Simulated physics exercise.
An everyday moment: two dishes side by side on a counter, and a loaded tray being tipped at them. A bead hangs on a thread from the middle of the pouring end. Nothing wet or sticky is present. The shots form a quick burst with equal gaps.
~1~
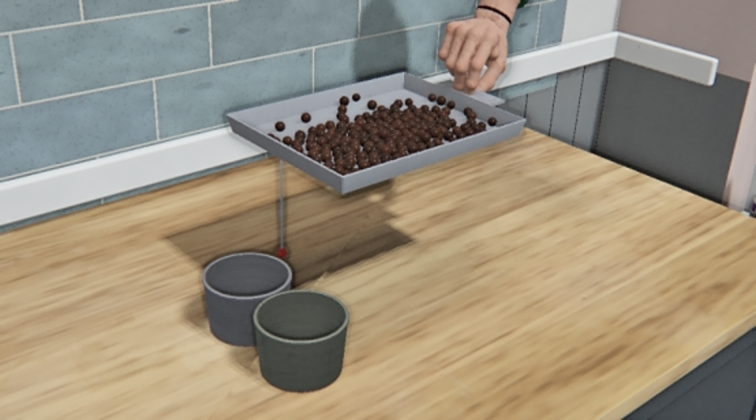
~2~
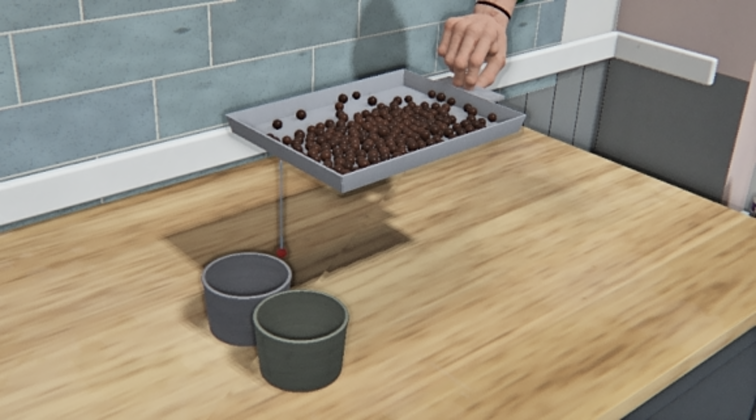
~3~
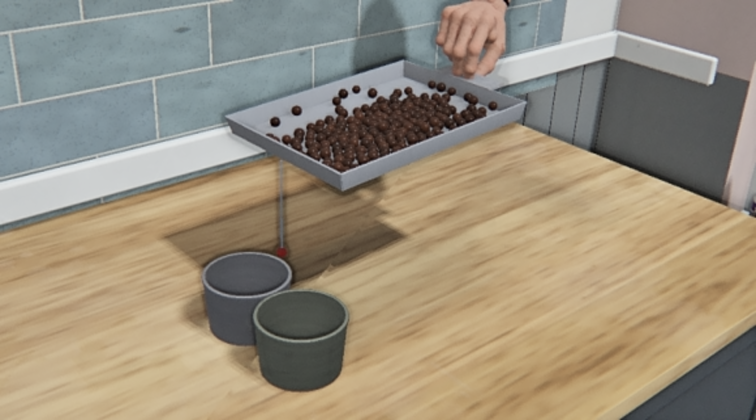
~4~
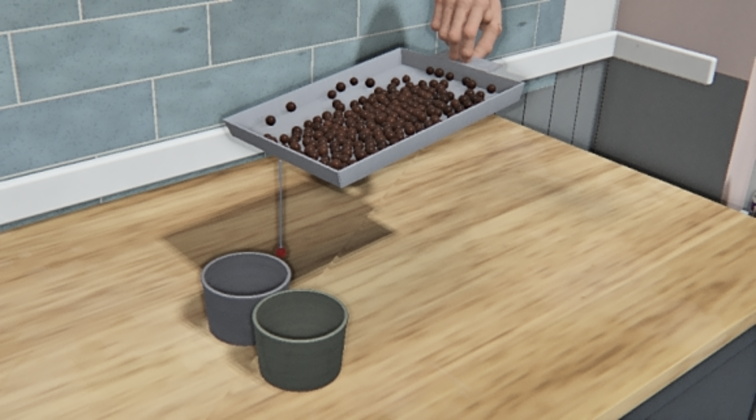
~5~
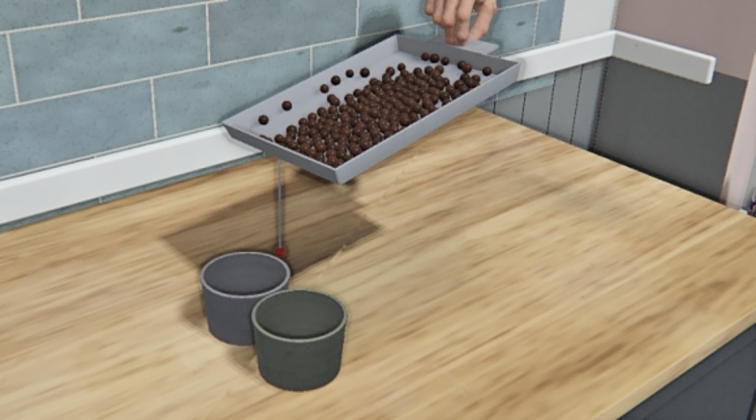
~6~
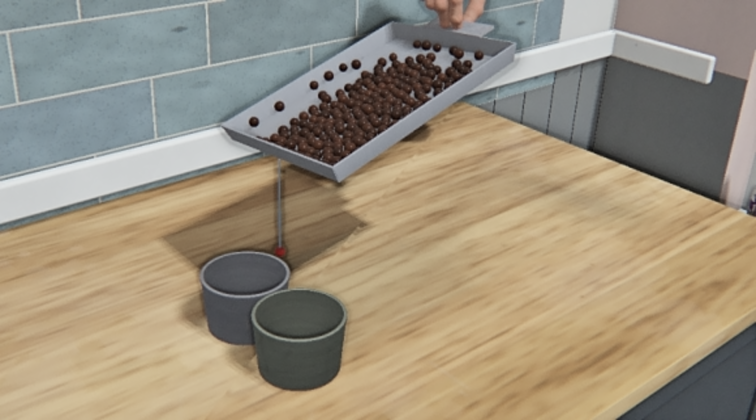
The footage shows a hand at the far side of a gray tray of chocolate balls raising that side, tilting the tray gradually above a wooden counter, as the balls shift slightly and two dark dishes stay still.
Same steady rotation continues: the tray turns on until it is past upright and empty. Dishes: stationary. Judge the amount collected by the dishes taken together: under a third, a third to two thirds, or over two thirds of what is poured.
Under a third is collected.
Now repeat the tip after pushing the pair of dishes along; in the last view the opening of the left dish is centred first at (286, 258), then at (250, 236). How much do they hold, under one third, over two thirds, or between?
At the first spot I'd expect under a third, and at the second spot less than a third.
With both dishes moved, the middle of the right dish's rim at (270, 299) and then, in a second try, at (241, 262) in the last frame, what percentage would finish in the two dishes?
First placement: Some 50 %; second placement: Some 80 %.
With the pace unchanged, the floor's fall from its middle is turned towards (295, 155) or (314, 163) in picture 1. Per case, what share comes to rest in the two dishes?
In turn some 50 and 80 per cent.
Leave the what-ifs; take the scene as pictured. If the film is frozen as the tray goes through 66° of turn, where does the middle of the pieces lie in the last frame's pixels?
Roughly at (250, 136).
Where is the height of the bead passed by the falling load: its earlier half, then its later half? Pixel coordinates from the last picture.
Near (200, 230) to start, and near (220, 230) afterwards.
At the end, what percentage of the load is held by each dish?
Count per hundred - left dish ~ 20, right dish ~ 0.
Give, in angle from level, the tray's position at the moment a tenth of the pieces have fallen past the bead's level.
It's turned some 65 degrees by then.
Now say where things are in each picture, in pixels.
Corners of the pouring end near (233, 114) and (344, 174), level; middle of the load near (382, 139), chocolate balls; left dish near (211, 309); right dish near (264, 353); bead on its thread near (282, 253), in the first frame.
Corners of the pouring end near (232, 115) and (343, 173), level; middle of the load near (382, 137), in the second frame.
Corners of the pouring end near (231, 116) and (342, 171), tipped barely, lowest at the left corner; middle of the load near (382, 131), in the third frame.
Corners of the pouring end near (229, 119) and (339, 169), tipped a little, lowest at the left corner; middle of the load near (379, 123), in the fourth frame.
Corners of the pouring end near (227, 121) and (336, 166), tipped a little, lowest at the left corner; middle of the load near (374, 115), a little on the move, in the fifth frame.
Corners of the pouring end near (226, 124) and (333, 164), tipped clearly, lowest at the left corner; middle of the load near (366, 109), all but a few on the move; left dish near (209, 308); right dish near (262, 351), in the sixth frame.
Shortly afterwards, tray tipped steeply; the bulk on the tray; only a few in the left dish; a little outside both; near a quarter in the air.
Next, tray tipped past a quarter turn; only a few on the tray; near a quarter in the left dish; the bulk outside both; a little in the air.
Some moments later, tray tipped past a quarter turn; near a quarter in the left dish; the bulk outside both.
In the end, tray tipped past a quarter turn; none at all in the right dish; near a quarter in the left dish; the bulk outside both.
